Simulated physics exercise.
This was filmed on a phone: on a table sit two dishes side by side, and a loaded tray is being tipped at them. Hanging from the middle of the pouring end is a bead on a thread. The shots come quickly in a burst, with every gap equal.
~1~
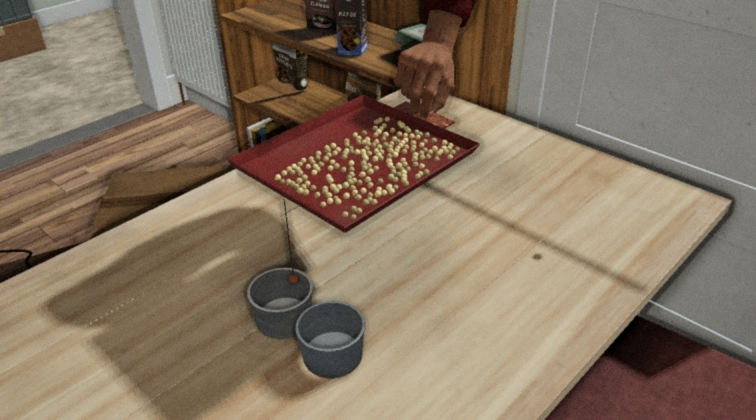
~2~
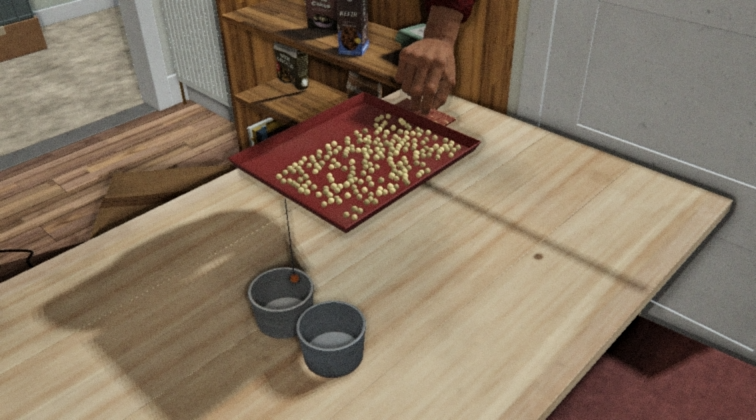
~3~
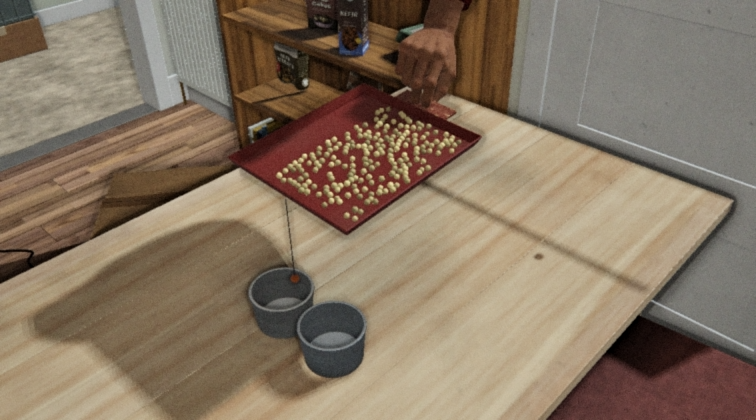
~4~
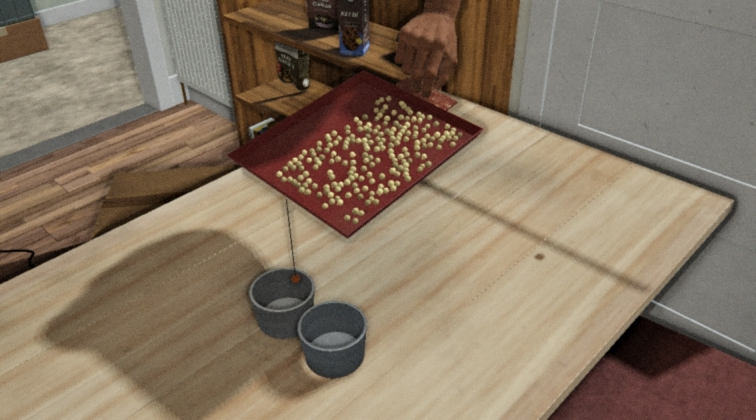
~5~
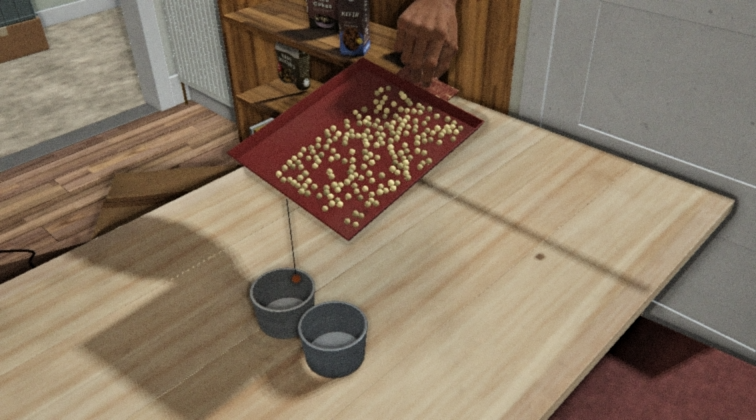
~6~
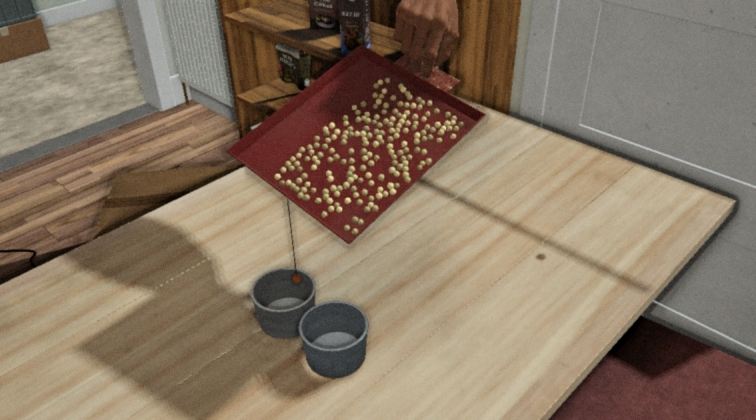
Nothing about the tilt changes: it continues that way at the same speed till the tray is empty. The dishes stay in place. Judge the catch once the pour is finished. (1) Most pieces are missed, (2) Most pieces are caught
2.
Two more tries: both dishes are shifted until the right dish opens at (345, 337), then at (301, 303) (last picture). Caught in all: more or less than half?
First place: Beyond half; second place: Short of half.
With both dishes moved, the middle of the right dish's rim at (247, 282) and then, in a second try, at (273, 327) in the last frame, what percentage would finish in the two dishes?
First placement: 0 per cent; second placement: 0 per cent.
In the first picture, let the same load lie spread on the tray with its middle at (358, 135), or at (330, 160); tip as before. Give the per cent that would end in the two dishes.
Estimate: 50 % first, 80 % second.
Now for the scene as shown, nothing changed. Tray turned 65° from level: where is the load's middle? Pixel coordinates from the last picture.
Somewhere about pixel (343, 269).
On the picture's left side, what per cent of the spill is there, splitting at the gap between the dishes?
About 20 per cent.
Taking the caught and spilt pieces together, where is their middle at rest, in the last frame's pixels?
Close to (339, 355) in the last picture.
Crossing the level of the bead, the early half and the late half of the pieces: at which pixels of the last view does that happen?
I'd say around (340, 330) at first, then around (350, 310).
Soon, tray tipped steeply; about half on the tray; about a quarter in the right dish; a small part outside both; about a quarter in the air.
A while on, tray tipped past a quarter turn; about two thirds in the right dish; about a quarter outside both; a stray few in the air.
Towards the end, tray tipped past a quarter turn; about two thirds in the right dish; about a quarter outside both.
Finally, tray tipped past a quarter turn; about two thirds in the right dish; none in the left dish; about a quarter outside both.
